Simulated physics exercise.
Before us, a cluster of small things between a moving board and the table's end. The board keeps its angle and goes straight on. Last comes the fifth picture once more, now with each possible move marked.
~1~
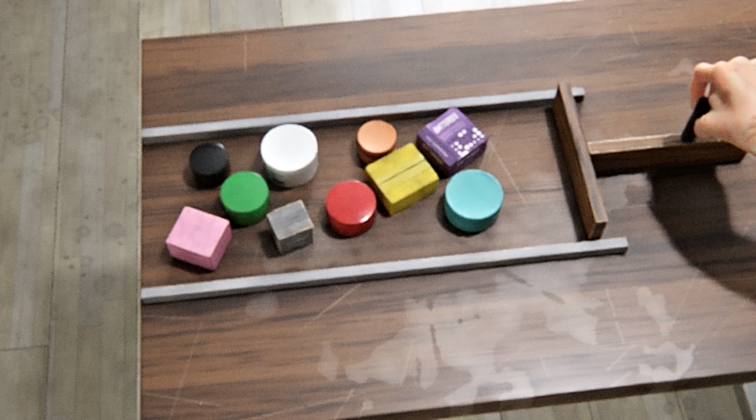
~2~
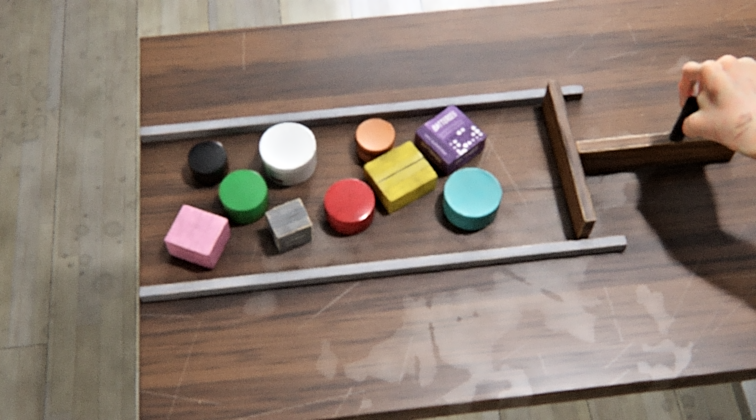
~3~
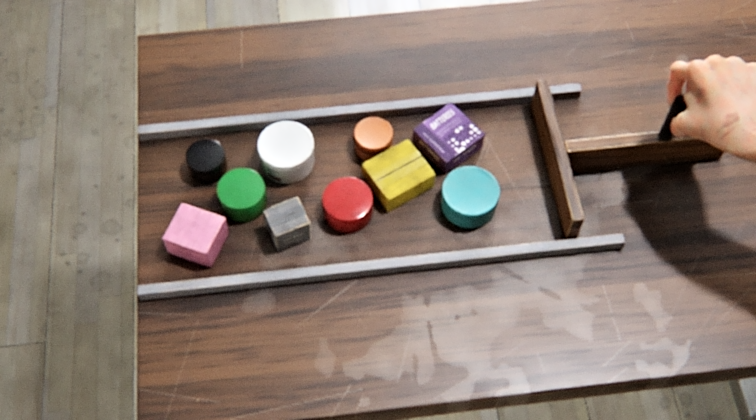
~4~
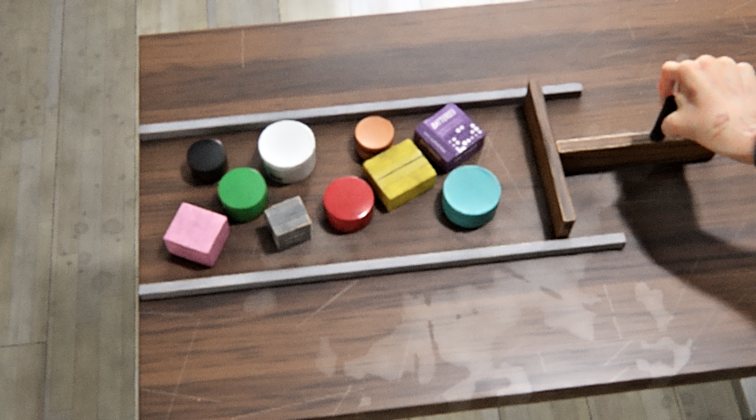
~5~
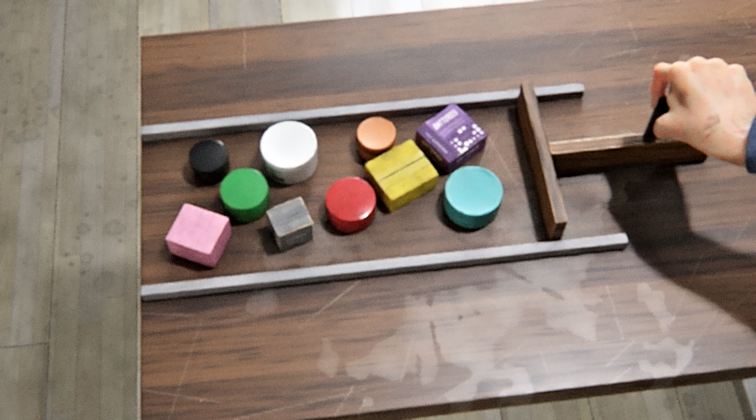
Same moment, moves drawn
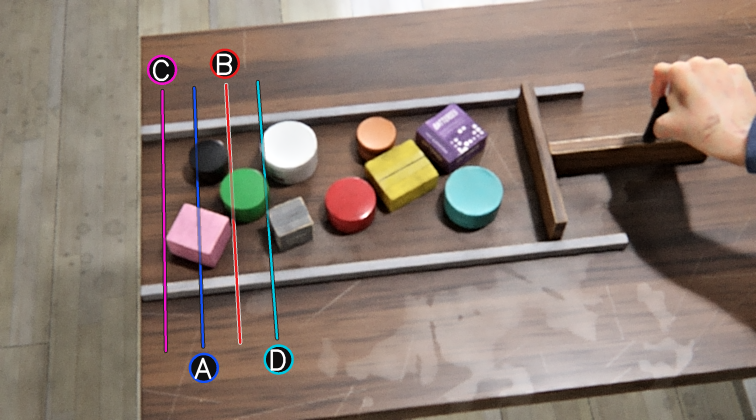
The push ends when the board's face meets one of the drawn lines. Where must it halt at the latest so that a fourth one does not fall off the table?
Line D.
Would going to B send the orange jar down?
By then, no.
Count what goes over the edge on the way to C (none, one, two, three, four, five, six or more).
In all, six or more.
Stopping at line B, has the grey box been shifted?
Yes.
On the marked copy, A at (198, 207); B at (233, 204); C at (164, 211); D at (267, 200).
Following D. Soon after the start, board (446, 159); grey box (285, 227); purple box (396, 142).
Later, board (346, 169); pink block (182, 242); black pot (182, 169).
In the end, board (268, 177); pink block over the edge; black pot over the edge; two fallen.
As for the rest, A drops seven; B drops four; C drops ten.
